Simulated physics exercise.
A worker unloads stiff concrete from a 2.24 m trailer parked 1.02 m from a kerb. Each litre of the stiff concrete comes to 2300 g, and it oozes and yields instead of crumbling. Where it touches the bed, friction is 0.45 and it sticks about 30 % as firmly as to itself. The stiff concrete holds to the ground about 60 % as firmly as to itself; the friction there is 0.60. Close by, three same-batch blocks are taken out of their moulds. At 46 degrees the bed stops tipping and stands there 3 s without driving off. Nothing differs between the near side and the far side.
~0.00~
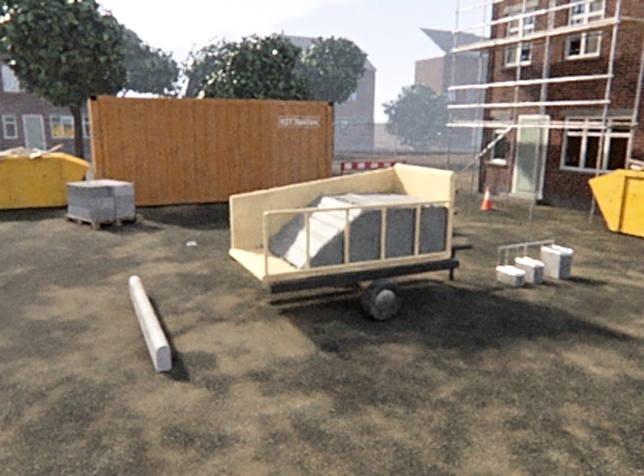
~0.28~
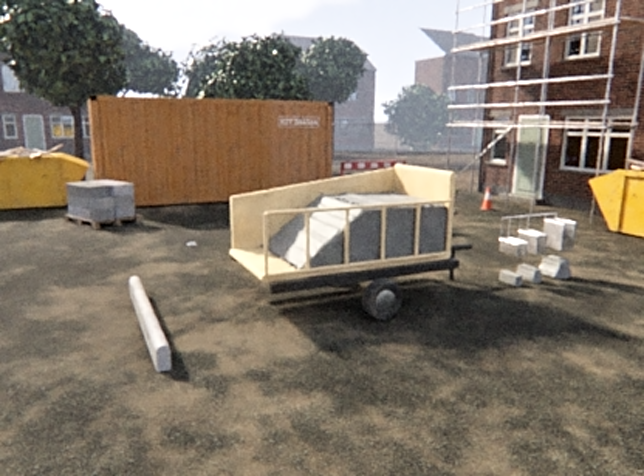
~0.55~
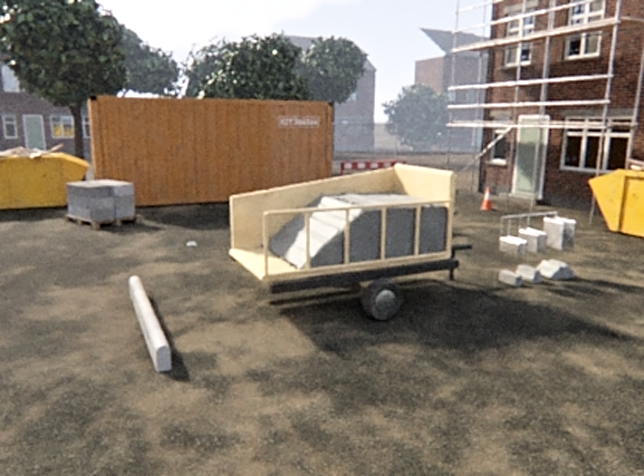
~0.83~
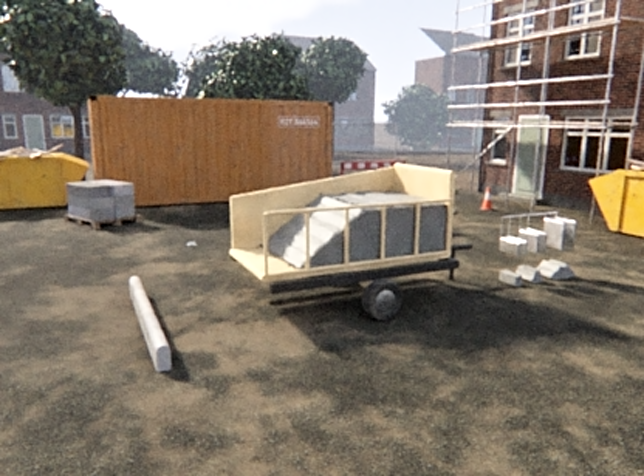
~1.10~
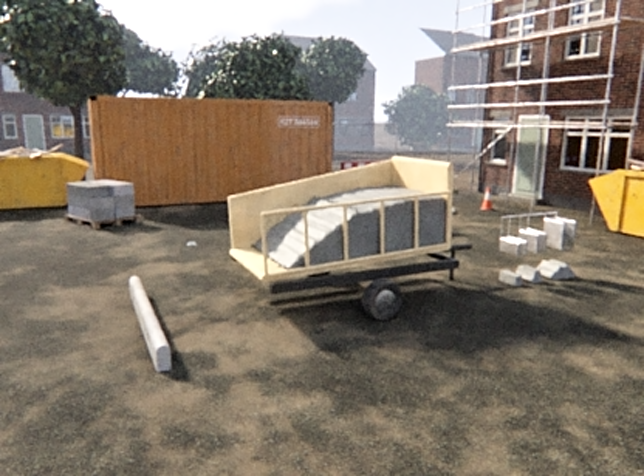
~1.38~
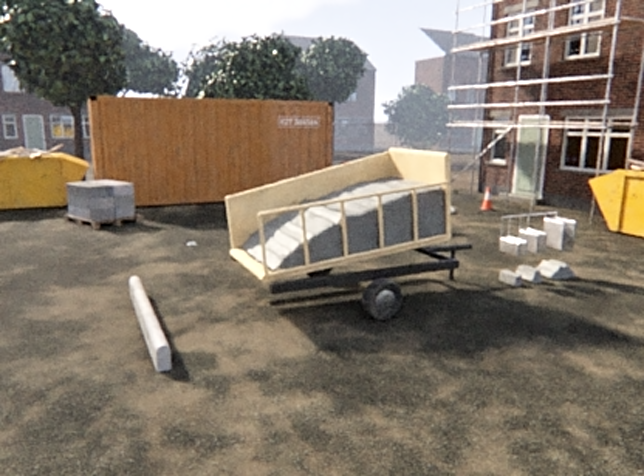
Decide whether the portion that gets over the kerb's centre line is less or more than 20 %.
It's smaller than 20 %.
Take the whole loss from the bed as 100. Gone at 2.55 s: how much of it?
Close to 20 percent.
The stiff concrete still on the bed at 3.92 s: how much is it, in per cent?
I reckon it's some 22 %.
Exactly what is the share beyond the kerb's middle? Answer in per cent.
That share is some 12 percent.
After 2.55 s, the tilt is 18 degrees, 77 % is on the bed and 0 % past the kerb's middle.
After 3.92 s, the tilt is 32 degrees, 22 % is on the bed and 6 % past the kerb's middle.
After 5.30 s, the tilt is 46 degrees, none is on the bed and 13 % past the kerb's middle.
After 6.68 s, the tilt is 46 degrees, none is on the bed and 13 % past the kerb's middle.
After 8.38 s, at the end, the tilt is 46 degrees, none is on the bed and 13 % past the kerb's middle.
